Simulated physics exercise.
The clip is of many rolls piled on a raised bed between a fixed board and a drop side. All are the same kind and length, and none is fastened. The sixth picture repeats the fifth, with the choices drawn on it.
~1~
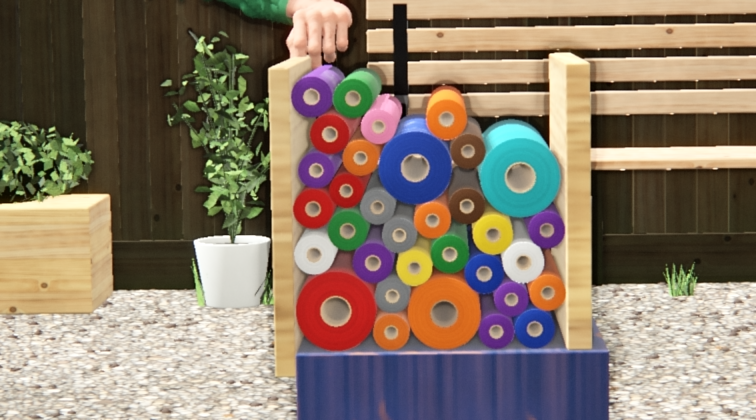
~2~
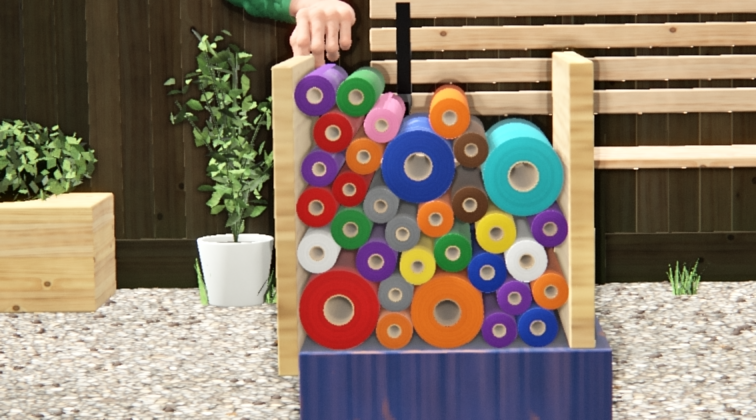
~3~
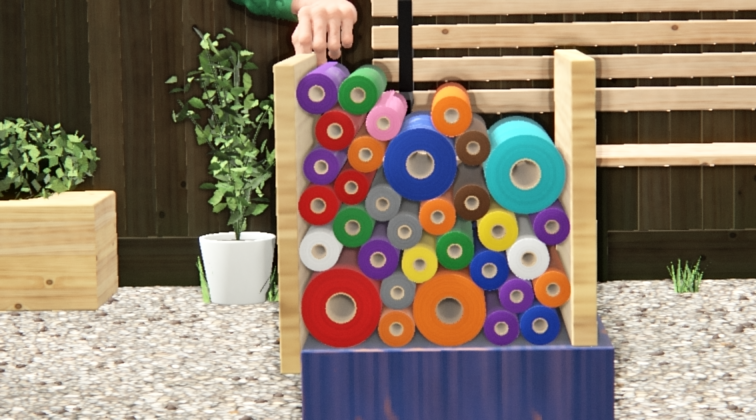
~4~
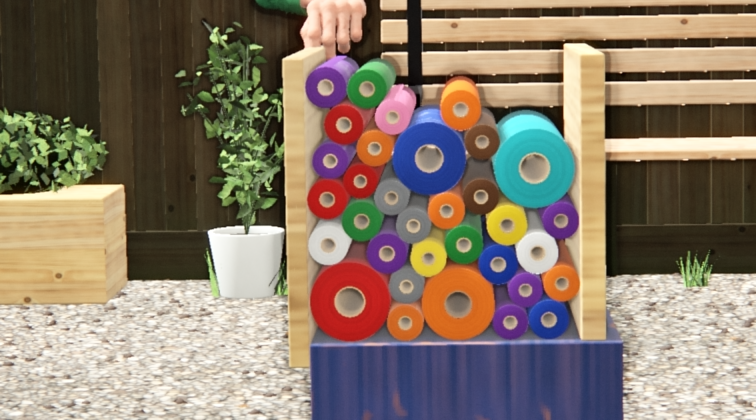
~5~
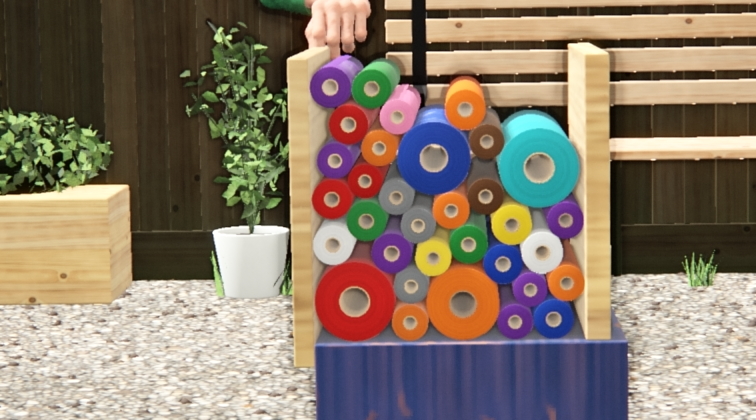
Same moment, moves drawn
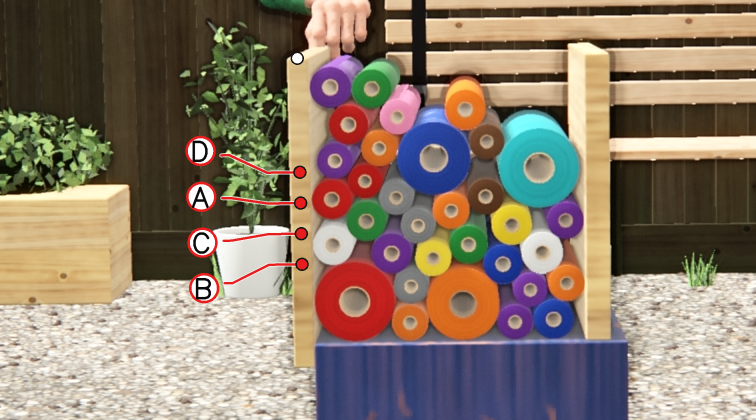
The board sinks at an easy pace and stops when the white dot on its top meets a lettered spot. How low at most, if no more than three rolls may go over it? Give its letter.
Down to D.
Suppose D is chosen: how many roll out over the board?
The count is one.
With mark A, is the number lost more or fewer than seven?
It loses fewer than seven.
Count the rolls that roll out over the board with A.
It comes to four.
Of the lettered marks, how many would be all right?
The number is one.
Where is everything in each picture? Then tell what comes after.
Side board (296, 203); a red roll (336, 311); a grey roll (393, 296), in the first picture.
A grey roll (396, 295); a green roll (351, 229), in the second picture.
A grey roll (405, 231); a red roll (351, 187), in the third picture.
A turquoise roll (535, 168); a purple roll (325, 88), in the fourth picture.
Side board (315, 193); a red roll (355, 302); a grey roll (411, 286), in the fifth picture.
On the marked copy, A at (300, 203); B at (302, 264); C at (301, 234); D at (300, 172); the white dot at (297, 59).
Taking D. A third of the way, top of the board (310, 115).
Two thirds of the way, top of the board (311, 171).
When it is over, top of the board (311, 171), one out over the board.
As for the rest, A four out over the board; B more than three out over the board; C more than three out over the board.
